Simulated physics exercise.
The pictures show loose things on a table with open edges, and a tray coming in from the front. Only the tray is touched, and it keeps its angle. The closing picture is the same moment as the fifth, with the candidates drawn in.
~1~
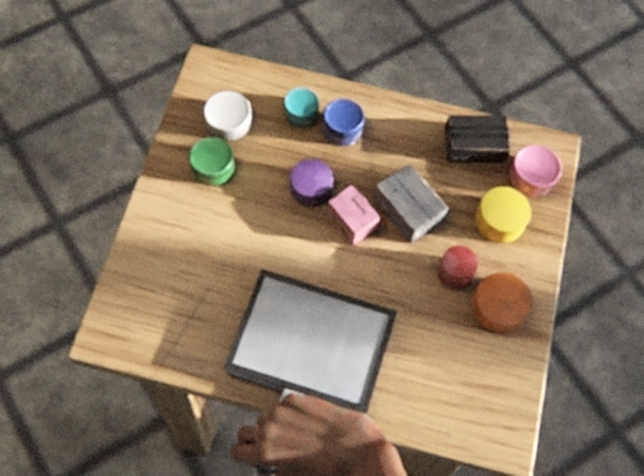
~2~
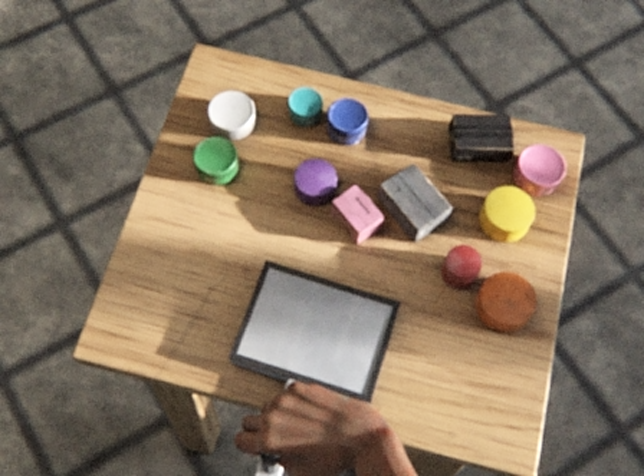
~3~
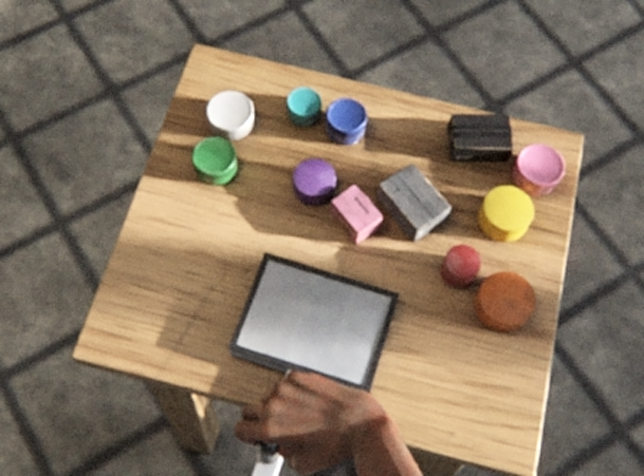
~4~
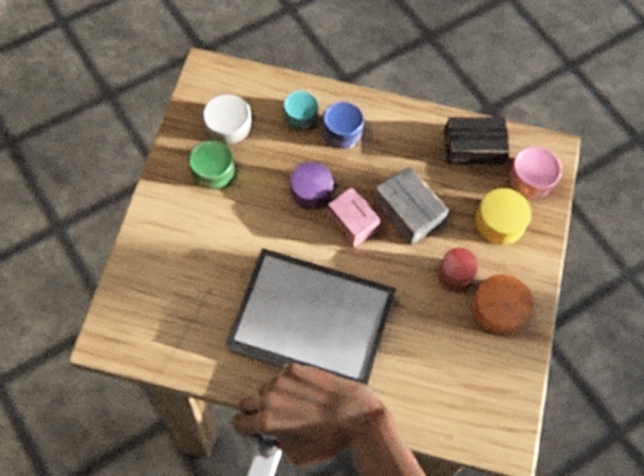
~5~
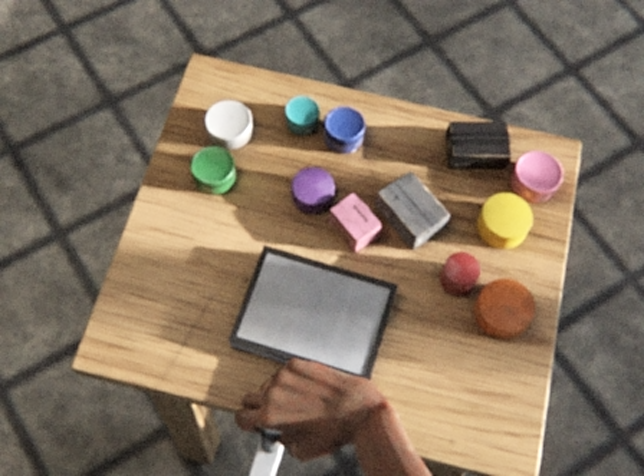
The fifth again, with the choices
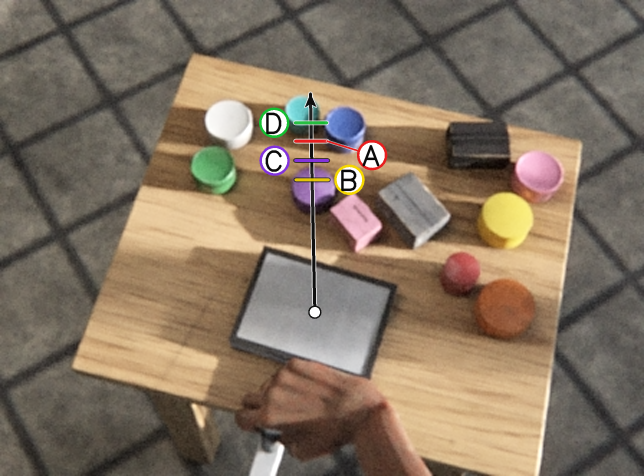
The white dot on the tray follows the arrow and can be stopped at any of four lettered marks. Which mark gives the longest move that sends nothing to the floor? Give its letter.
C.
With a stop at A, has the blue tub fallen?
Yes.
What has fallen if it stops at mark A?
The blue tub goes over.
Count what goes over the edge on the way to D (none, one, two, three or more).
Three or more.
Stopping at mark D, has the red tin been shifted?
By then, no.
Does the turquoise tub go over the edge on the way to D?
Yes.
On the marked copy, A at (311, 141); B at (312, 180); C at (312, 161); D at (311, 123); the arrow from (315, 312) to (310, 94); the white dot at (315, 312).
Following C. Soon after the start, tray (313, 258); pink box (354, 199); black box (478, 146).
Later, tray (312, 203); turquoise tub (301, 109); blue tub (350, 121).
In the end, tray (312, 166); blue tub (359, 89); turquoise tub (290, 81); nothing has fallen.
As for the rest, A drops the blue tub; B is safe but short; D drops the purple tin, turquoise tub and blue tub.
